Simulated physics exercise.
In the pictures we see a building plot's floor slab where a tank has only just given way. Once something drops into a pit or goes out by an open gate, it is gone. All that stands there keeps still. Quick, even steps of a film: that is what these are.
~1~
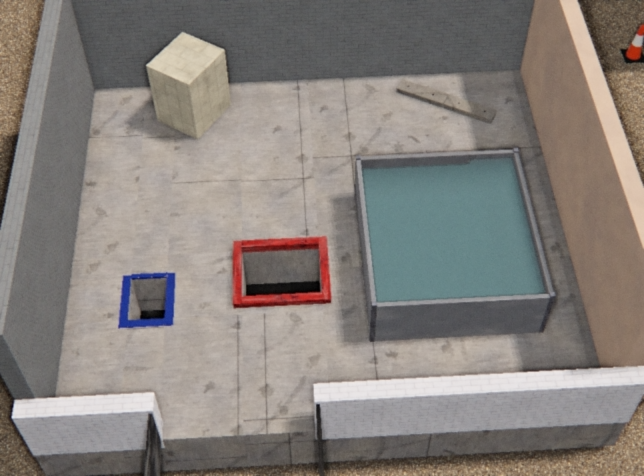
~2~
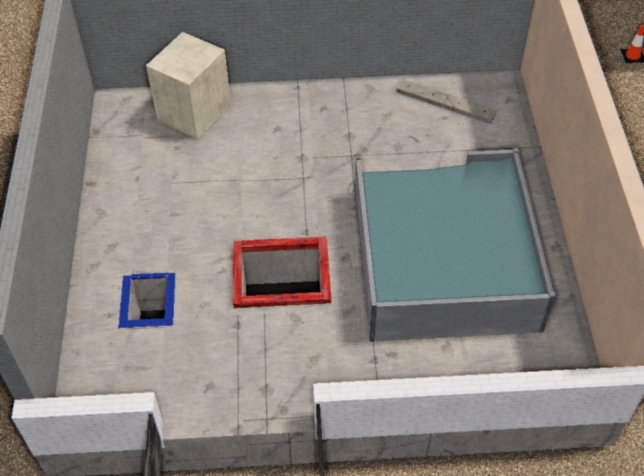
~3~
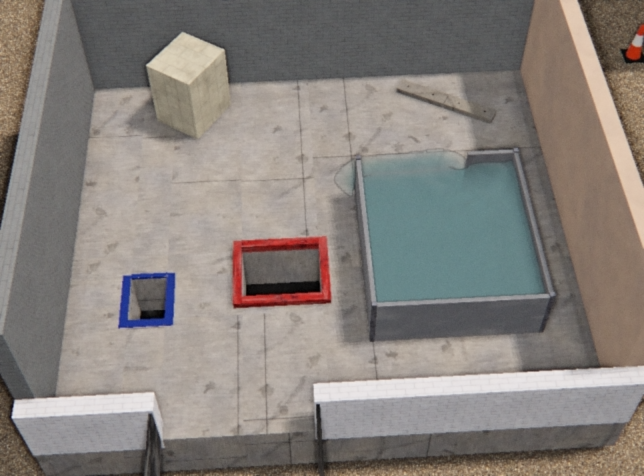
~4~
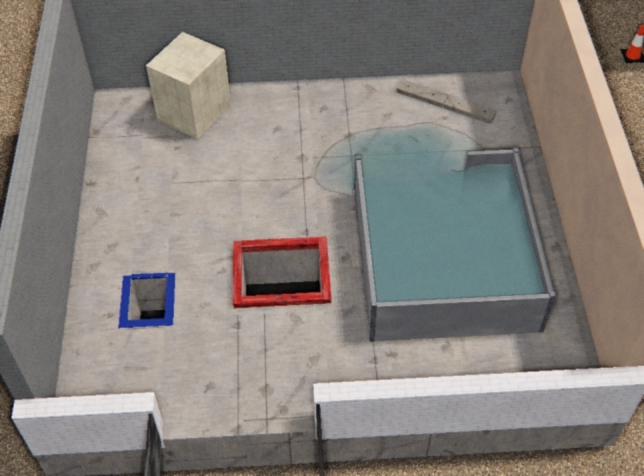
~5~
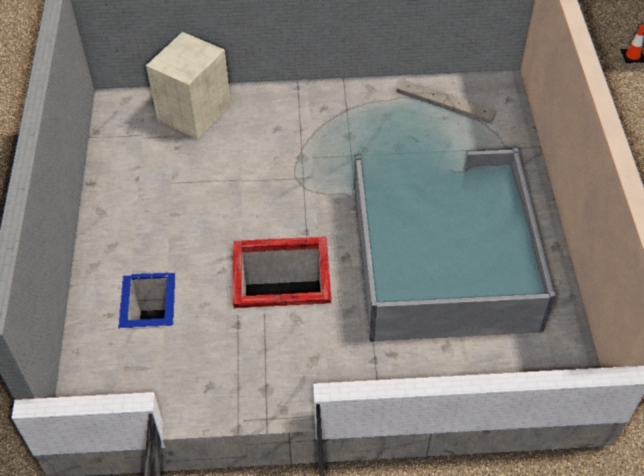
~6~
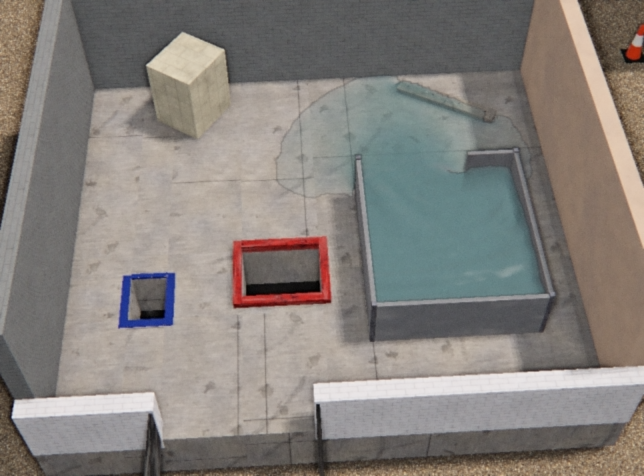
A teal-filled, grey-walled water tank stands on the right of a concrete floor slab, seen from high above, with grey walls at left and back, a tan wall at right and a low white one in front. A pale block sits at back left, a plank behind the tank, and blue- and red-rimmed pits to its left. The tank's far side opens and water spreads thinly backward and leftward, reaching around the plank, while the camera stays still.
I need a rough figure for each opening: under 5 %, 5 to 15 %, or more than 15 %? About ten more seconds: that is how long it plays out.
Roughly: The gate, 5 to 15 %; the red pit, under 5 %; the blue pit, 5 to 15 %.
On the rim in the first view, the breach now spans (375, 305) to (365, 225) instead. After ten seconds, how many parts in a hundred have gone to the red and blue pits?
Roughly, in per cent: Red 20, blue 8.
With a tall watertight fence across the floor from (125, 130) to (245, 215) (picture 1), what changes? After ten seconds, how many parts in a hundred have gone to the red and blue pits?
Estimated shares: Red 6 percent, blue 2 percent.
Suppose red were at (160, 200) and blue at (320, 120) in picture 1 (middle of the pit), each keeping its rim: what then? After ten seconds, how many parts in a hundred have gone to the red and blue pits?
Breakdown: Red 2%, blue 30%.
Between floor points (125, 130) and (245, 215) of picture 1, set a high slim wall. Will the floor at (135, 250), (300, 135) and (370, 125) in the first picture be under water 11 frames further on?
In that order, I'd expect them to be kept clear of the flood, reached by the flood and reached by the flood.
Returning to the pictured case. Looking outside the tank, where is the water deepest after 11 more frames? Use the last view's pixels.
I'd point to about (205, 90).
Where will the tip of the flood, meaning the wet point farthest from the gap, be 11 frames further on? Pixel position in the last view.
The front's farthest point is close to (117, 94).
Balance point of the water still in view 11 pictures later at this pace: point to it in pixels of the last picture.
Close to (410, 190).
A moment on, water covers 25 % of the floor; the gate 0 %, the red pit 0 %, the blue pit 0 %.
Next, water covers 30 % of the floor; the gate 0 %, the red pit 0 %, the blue pit 0 %.
Then, water covers 55 % of the floor; the gate 0 %, the red pit 0 %, the blue pit 0 %.
Later, water covers 90 % of the floor; the gate 1 %, the red pit 1 %, the blue pit 4 %.
In the end, water covers 95 % of the floor; the gate 7 %, the red pit 1 %, the blue pit 12 %.
